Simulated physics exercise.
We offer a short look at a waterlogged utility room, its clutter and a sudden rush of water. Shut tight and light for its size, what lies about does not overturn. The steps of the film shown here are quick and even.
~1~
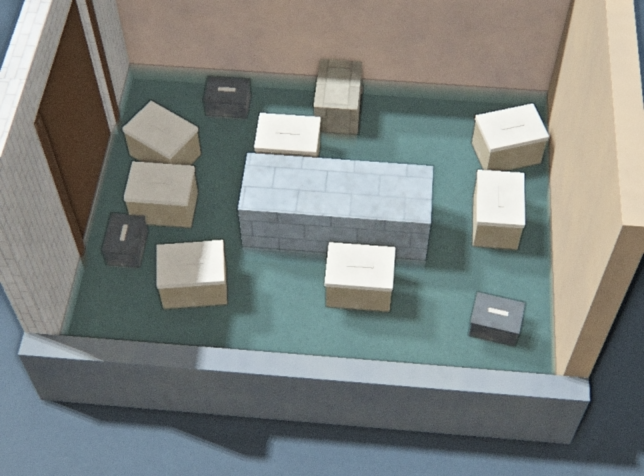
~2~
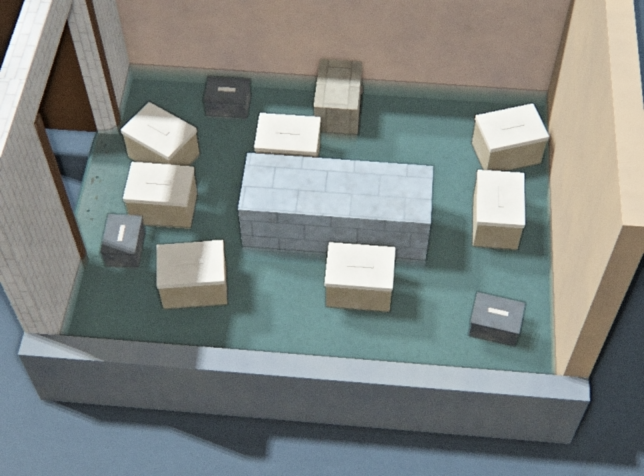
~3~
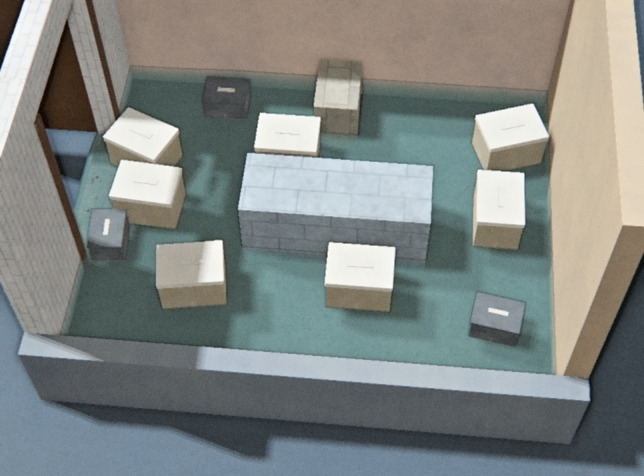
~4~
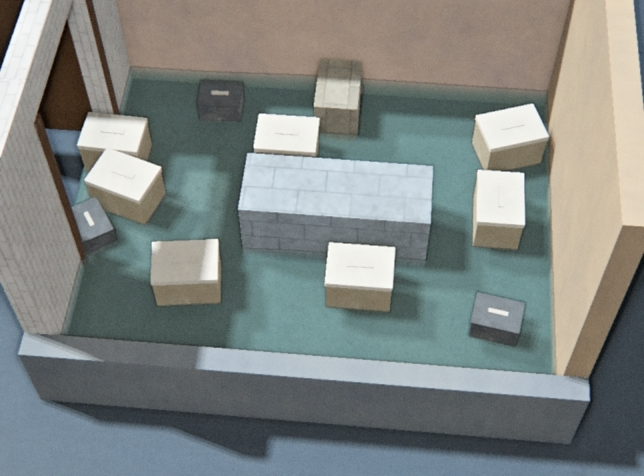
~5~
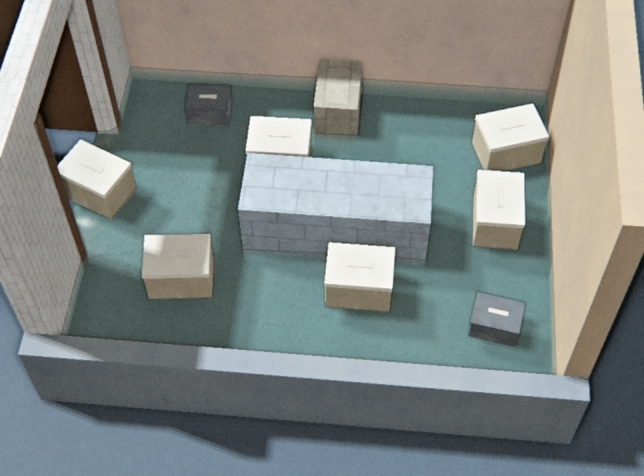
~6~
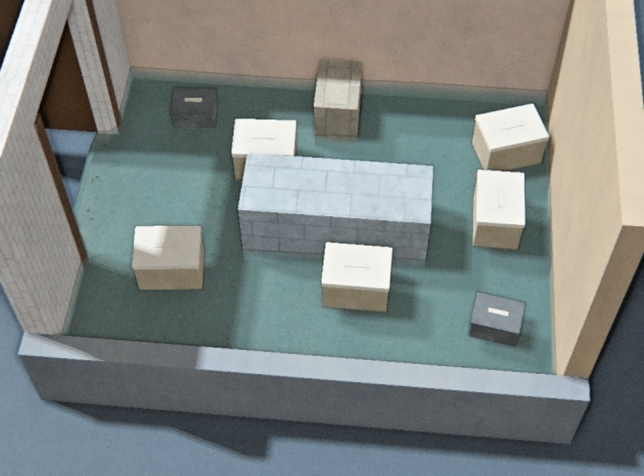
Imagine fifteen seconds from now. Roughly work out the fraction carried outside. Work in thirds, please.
Honestly, the part swept out lands in the top band of thirds.
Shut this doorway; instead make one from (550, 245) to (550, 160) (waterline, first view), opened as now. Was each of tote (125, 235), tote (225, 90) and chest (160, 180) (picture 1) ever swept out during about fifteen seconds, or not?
Same order as asked: Never leaves, never leaves, never leaves.
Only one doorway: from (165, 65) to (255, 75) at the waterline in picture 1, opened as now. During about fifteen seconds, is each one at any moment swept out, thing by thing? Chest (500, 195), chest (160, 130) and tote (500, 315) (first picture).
My answer, each in turn: Not lost, lost, not lost.
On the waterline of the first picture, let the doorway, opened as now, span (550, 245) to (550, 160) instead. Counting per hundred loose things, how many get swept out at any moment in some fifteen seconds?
Some 50 per cent of the things, roughly.
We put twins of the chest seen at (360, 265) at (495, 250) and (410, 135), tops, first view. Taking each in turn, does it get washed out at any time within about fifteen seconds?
Going one by one, I'd say it doesn't leave and then it leaves.
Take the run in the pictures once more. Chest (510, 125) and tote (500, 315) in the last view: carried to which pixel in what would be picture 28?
I'd say close to (461, 136) and close to (363, 327).
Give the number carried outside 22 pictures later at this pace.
Total: 7.
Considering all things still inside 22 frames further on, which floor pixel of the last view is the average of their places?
Their centre sits close to (425, 250) on the floor of the last picture.
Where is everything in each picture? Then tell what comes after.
In the first frame, a tote at (227, 90) floats; a chest at (190, 263) floats; 0 of 10 have shifted.
In the second frame, a tote at (227, 90), afloat; a chest at (190, 263) floats; 0 of 10 have shifted.
In the third frame, a tote at (226, 90), afloat; a chest at (190, 263) floats; 3 of 10 have shifted.
In the fourth frame, a tote at (220, 93) floats, close to its start; a chest at (185, 260), afloat, close to its start; 5 of 10 have shifted.
In the fifth frame, a tote at (208, 97) floats, close to its start; a chest at (176, 254), afloat, close to its start; 6 of 10 have shifted.
In the sixth frame, a tote at (193, 100), afloat, a stride from its start; a chest at (167, 246) floats, close to its start; 6 of 10 have shifted.
A moment on, 3 of 10 are out; 7 afloat.
Next, 6 of 10 are out; 4 afloat.
Later, 7 of 10 are out; 3 afloat.
In the end, 7 of 10 are out; 3 afloat.
